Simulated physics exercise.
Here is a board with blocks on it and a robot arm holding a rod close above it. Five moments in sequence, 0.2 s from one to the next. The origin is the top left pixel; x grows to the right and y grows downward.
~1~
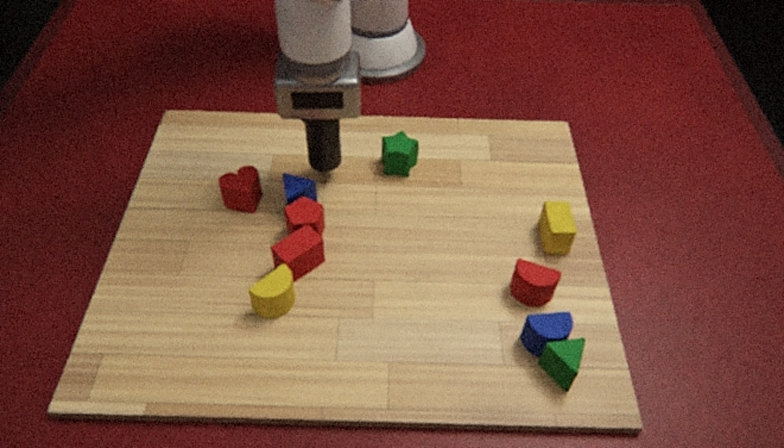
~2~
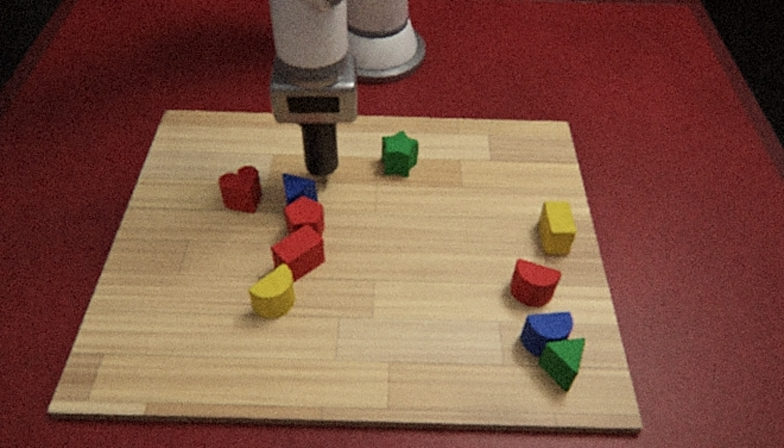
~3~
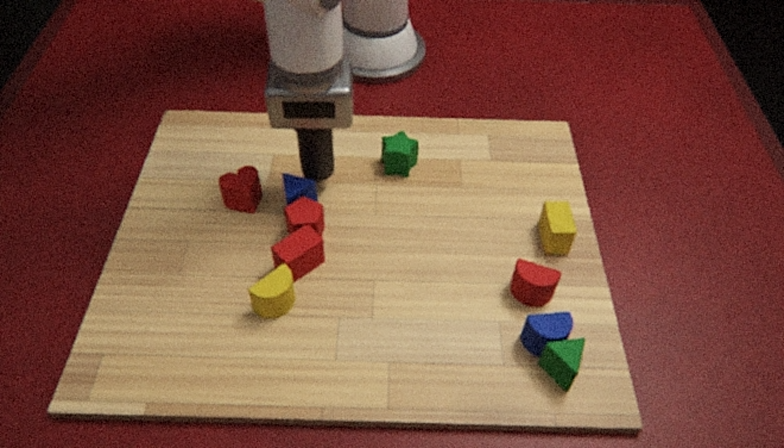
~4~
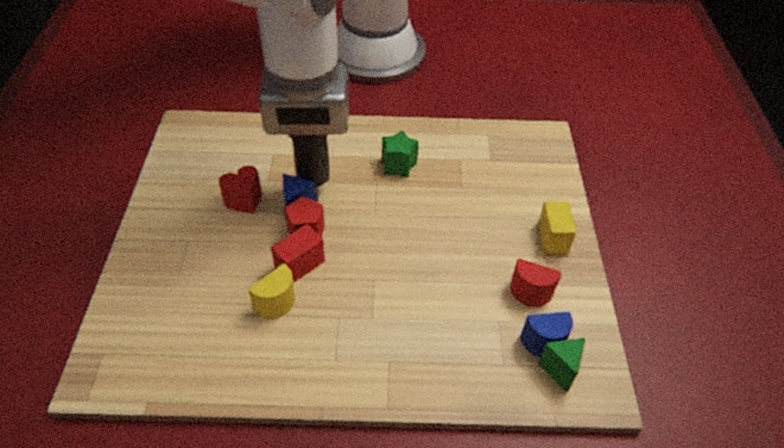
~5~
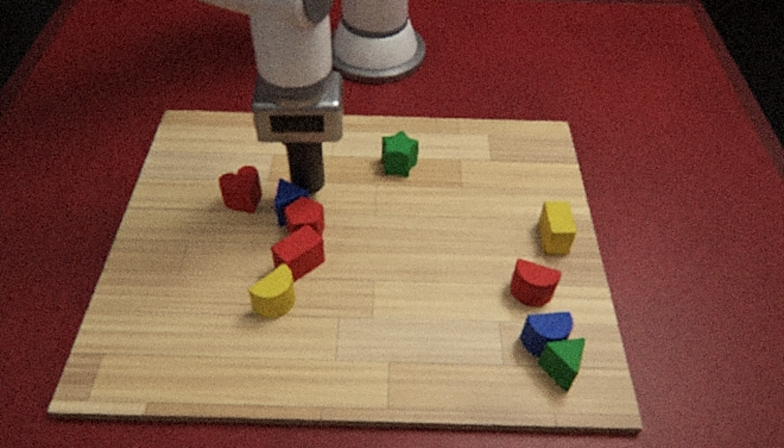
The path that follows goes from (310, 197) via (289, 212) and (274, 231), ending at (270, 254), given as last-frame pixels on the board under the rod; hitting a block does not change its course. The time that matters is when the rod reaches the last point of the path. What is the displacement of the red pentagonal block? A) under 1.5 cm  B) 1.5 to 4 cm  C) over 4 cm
Answer: A.
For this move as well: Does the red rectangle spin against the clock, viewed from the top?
Going by the path, no.
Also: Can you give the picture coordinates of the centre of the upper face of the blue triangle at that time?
I predict (237, 246).
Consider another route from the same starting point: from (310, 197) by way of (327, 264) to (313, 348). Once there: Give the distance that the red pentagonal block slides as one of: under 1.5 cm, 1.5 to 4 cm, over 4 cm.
It will fall in the top band, over 4 cm.
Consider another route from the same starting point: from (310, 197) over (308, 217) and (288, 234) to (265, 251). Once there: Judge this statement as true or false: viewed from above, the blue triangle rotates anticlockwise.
My answer: False.
The first path, step by step. Halfway along, rod at (278, 208); blue triangle at (257, 218), turned 15° anticlockwise; red pentagonal block at (304, 213).
At the end, rod at (268, 242); red heart unmoved; blue triangle at (237, 246), turned 30° clockwise; red rectangle at (303, 246), turned 20° clockwise; red pentagonal block at (305, 217), turned 40° anticlockwise.
